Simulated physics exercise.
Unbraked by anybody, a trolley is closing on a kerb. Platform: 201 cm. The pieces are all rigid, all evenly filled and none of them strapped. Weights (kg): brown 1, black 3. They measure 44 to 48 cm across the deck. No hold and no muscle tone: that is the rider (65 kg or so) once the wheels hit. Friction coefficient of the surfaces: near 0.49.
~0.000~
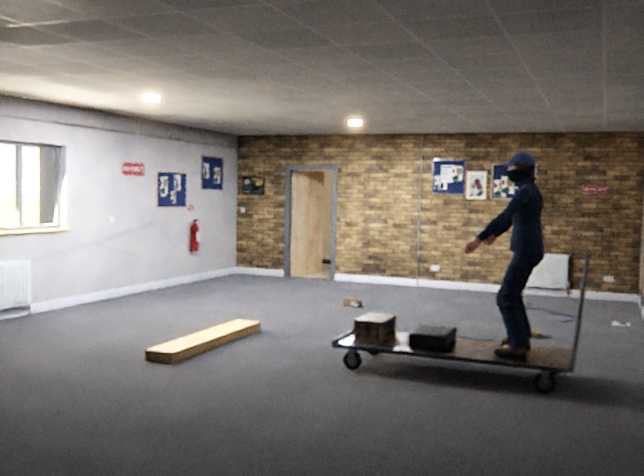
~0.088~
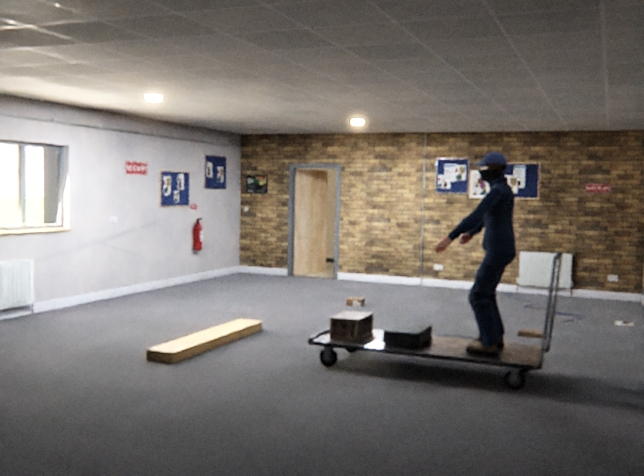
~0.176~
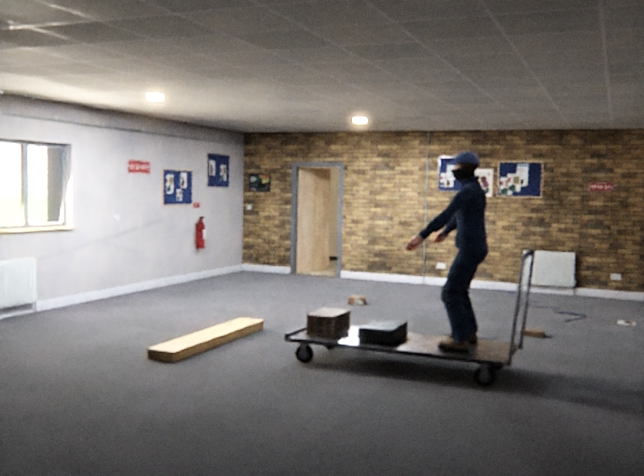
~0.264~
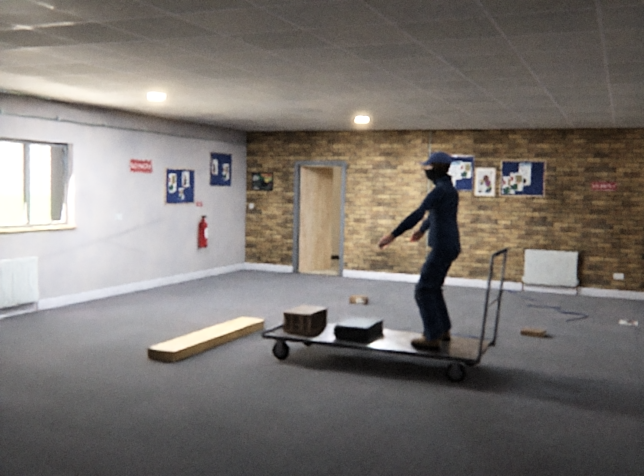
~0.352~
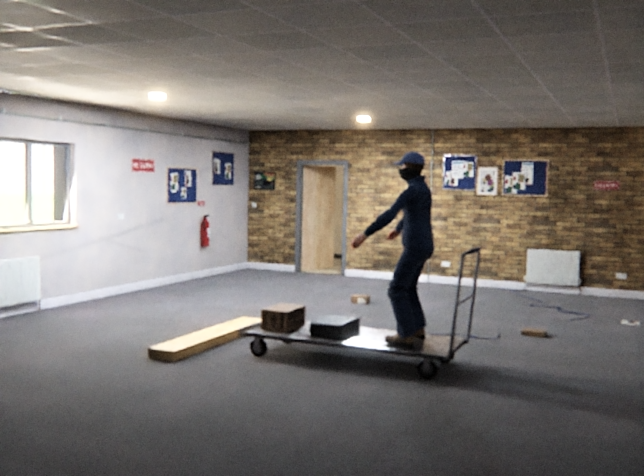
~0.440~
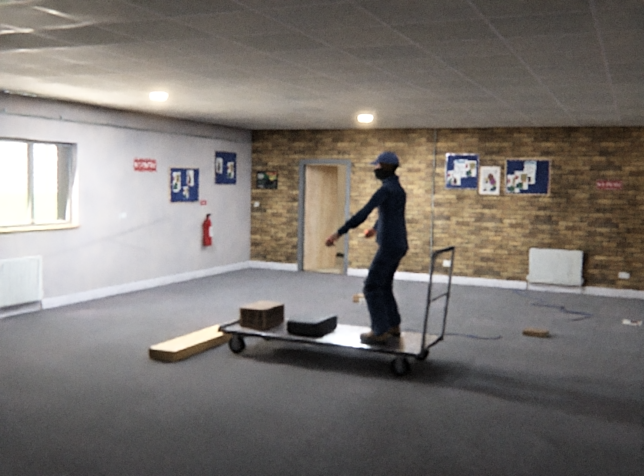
In a carpeted room, a standing figure rides a trolley carrying two boxes leftward.
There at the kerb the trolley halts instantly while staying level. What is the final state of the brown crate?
The brown crate is no longer aboard.
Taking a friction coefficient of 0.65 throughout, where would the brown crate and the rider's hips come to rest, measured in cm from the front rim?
In that case brown 40 past, hips 120 past.
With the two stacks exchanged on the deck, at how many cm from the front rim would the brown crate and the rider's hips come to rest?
Outcome - brown: 50 cm behind rim; hips: 50 cm behind rim.
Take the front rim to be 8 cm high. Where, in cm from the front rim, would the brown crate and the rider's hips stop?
Both stay back - brown 20 cm behind, hips 0 cm behind.
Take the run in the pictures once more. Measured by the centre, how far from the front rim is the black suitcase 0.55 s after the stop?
Roughly 35 cm behind it.
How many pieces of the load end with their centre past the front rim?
Total counted: 1.
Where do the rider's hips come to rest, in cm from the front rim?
About 30 cm past the rim.
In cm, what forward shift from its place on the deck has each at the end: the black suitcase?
Forward: Black 55.
After 0.53 s the deck stops.
After 1.08 s the brown crate is 3 cm past the rim, tilted 95°, near (216, 303) in the last picture's view.
After 1.53 s the brown crate is 43 cm past the rim, tilted 95°, near (184, 324) in the last picture's view.
At rest, 2.9 s, past the rim, brown crate and the rider's hips; behind it, black suitcase.
